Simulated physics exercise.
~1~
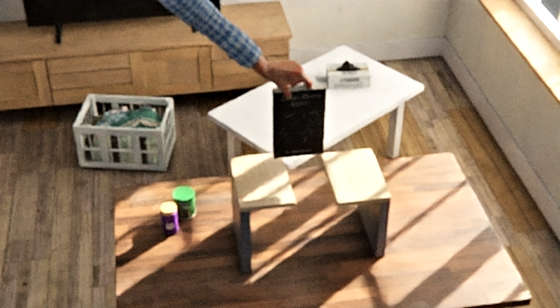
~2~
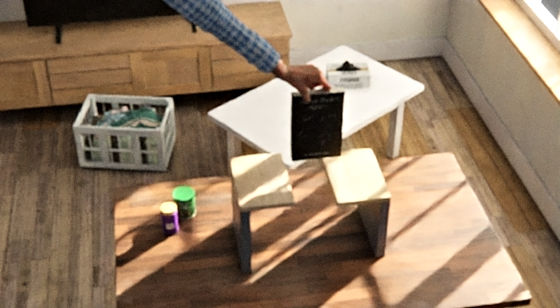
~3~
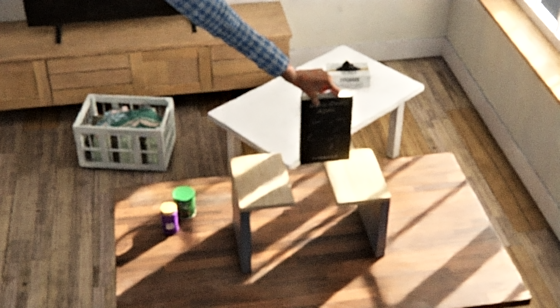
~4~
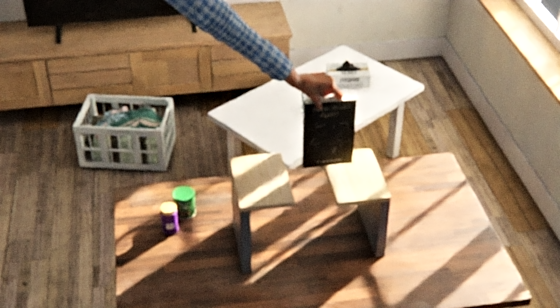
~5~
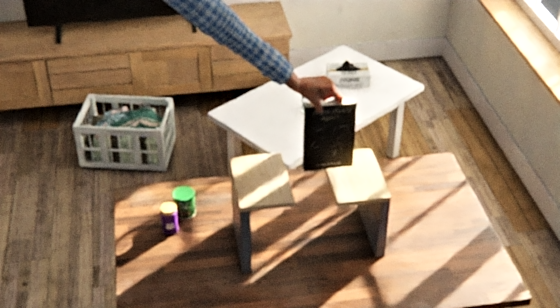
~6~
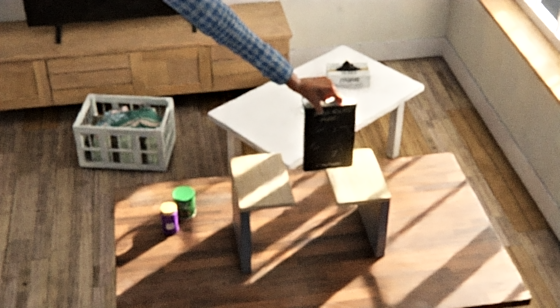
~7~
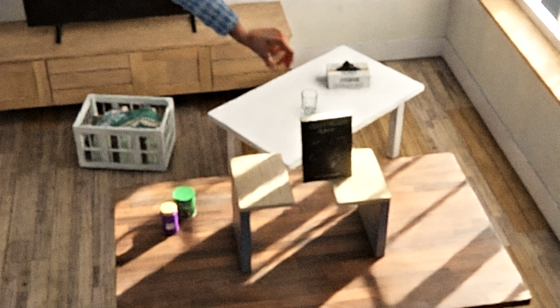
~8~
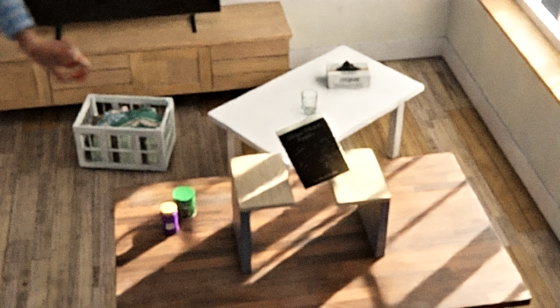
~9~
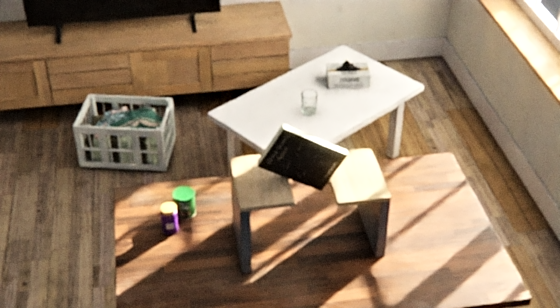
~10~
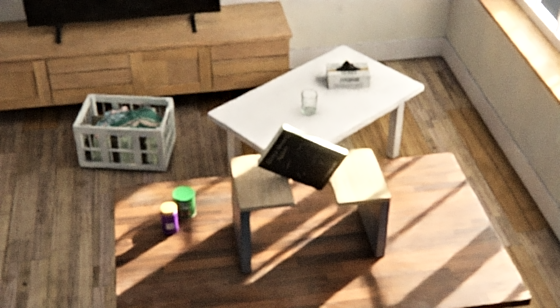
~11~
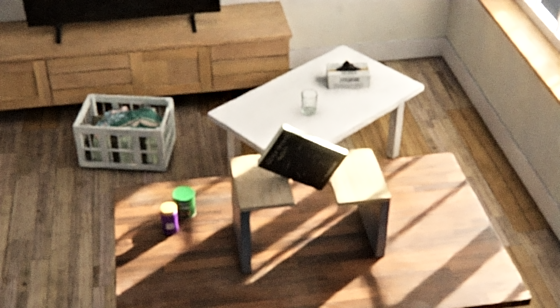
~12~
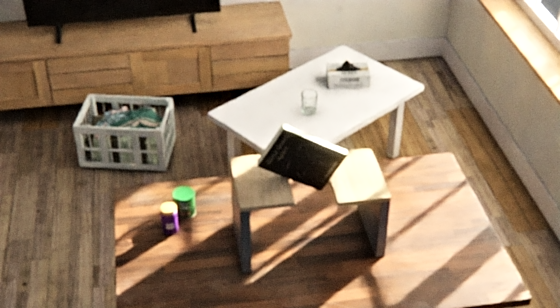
A black book was held upright by a hand over the gap in a small wooden stand, moved a little to the right and let go, then it tipped over to the left and lodged across the gap, leaning, while the green tin and purple shaker stayed put.
